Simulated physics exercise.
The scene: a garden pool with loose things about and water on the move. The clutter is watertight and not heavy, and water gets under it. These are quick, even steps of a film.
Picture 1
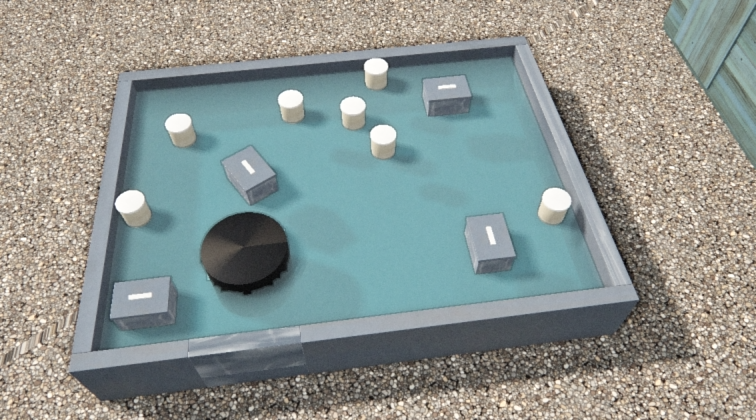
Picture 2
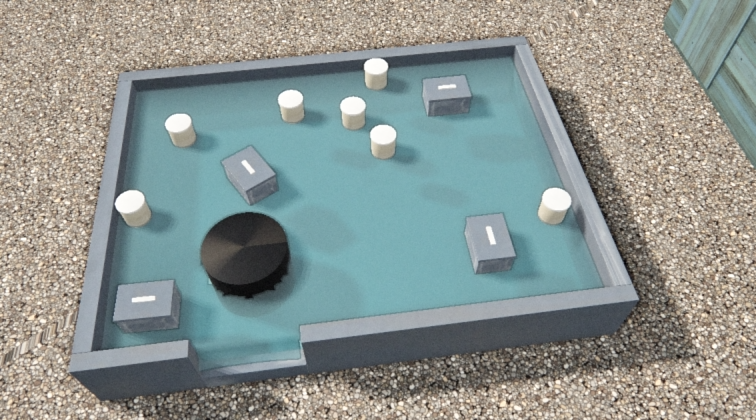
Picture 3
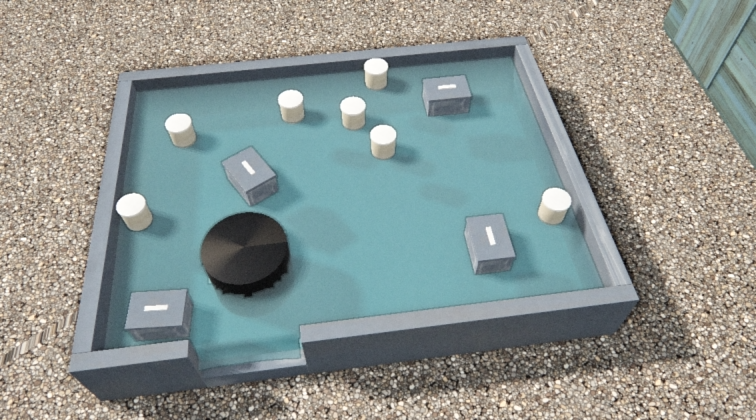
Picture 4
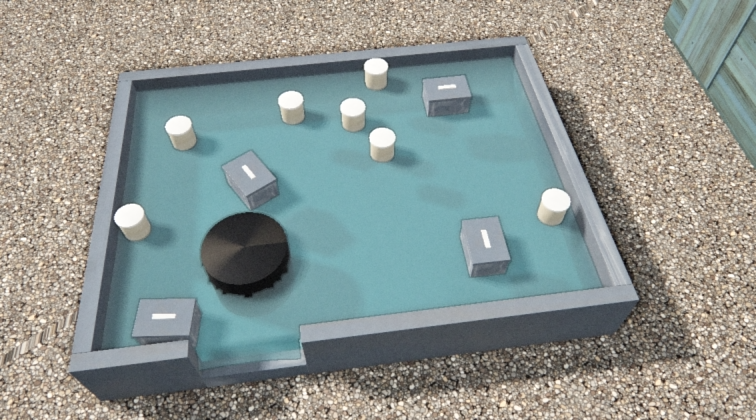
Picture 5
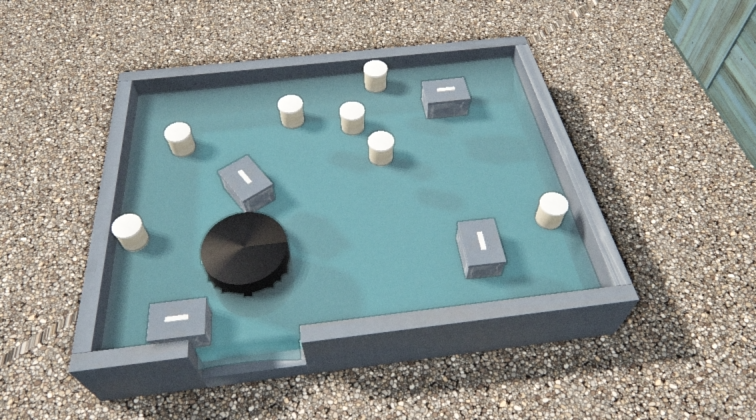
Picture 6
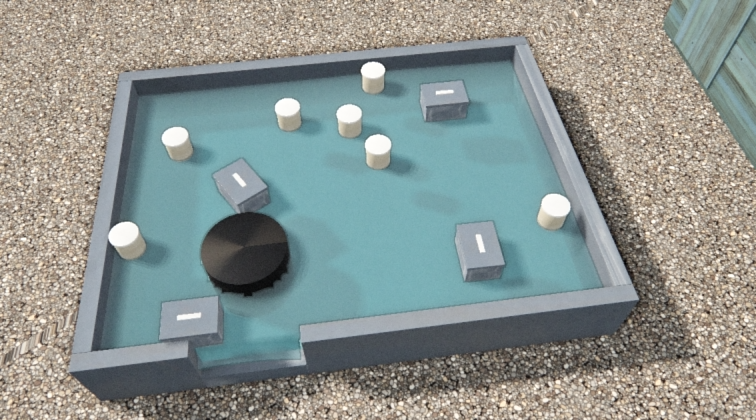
A shallow rectangular pool with grey walls and teal water sits on pebbly ground, seen from above at an angle by a still camera. A round black object sits at lower left among four grey boxes and seven cream cylinders. A clear panel in the near wall disappears, leaving a gap, and the lower-left box drifts right toward the viewer, then along the wall, while the others shift slightly, mostly nearer.
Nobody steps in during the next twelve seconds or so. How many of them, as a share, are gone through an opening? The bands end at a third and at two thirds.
That comes to under a third.
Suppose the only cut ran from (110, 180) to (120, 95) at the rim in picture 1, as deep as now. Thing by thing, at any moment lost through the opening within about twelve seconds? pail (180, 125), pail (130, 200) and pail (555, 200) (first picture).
As listed: Carried outside, washed out, no.
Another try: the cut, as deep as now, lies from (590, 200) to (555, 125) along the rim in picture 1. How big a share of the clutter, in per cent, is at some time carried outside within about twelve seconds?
Close to 40 %.
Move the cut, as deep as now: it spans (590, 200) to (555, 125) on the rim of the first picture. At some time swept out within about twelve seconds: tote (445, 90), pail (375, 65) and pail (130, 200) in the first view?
In that order: Through, no, kept in.
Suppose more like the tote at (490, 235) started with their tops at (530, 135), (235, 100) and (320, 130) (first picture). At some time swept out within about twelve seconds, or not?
One after the other: Inside, no, stays.
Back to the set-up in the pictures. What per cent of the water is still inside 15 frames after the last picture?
About 76 per cent.
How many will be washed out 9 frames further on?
That makes 0.
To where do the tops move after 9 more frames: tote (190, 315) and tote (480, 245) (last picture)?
Around (243, 304) and (457, 256).
A moment on, 0 of 11 are out; 11 afloat.
Next, 0 of 11 are out; 11 afloat.
Later, 0 of 11 are out; 11 afloat.
In the end, 0 of 11 are out; 11 afloat.
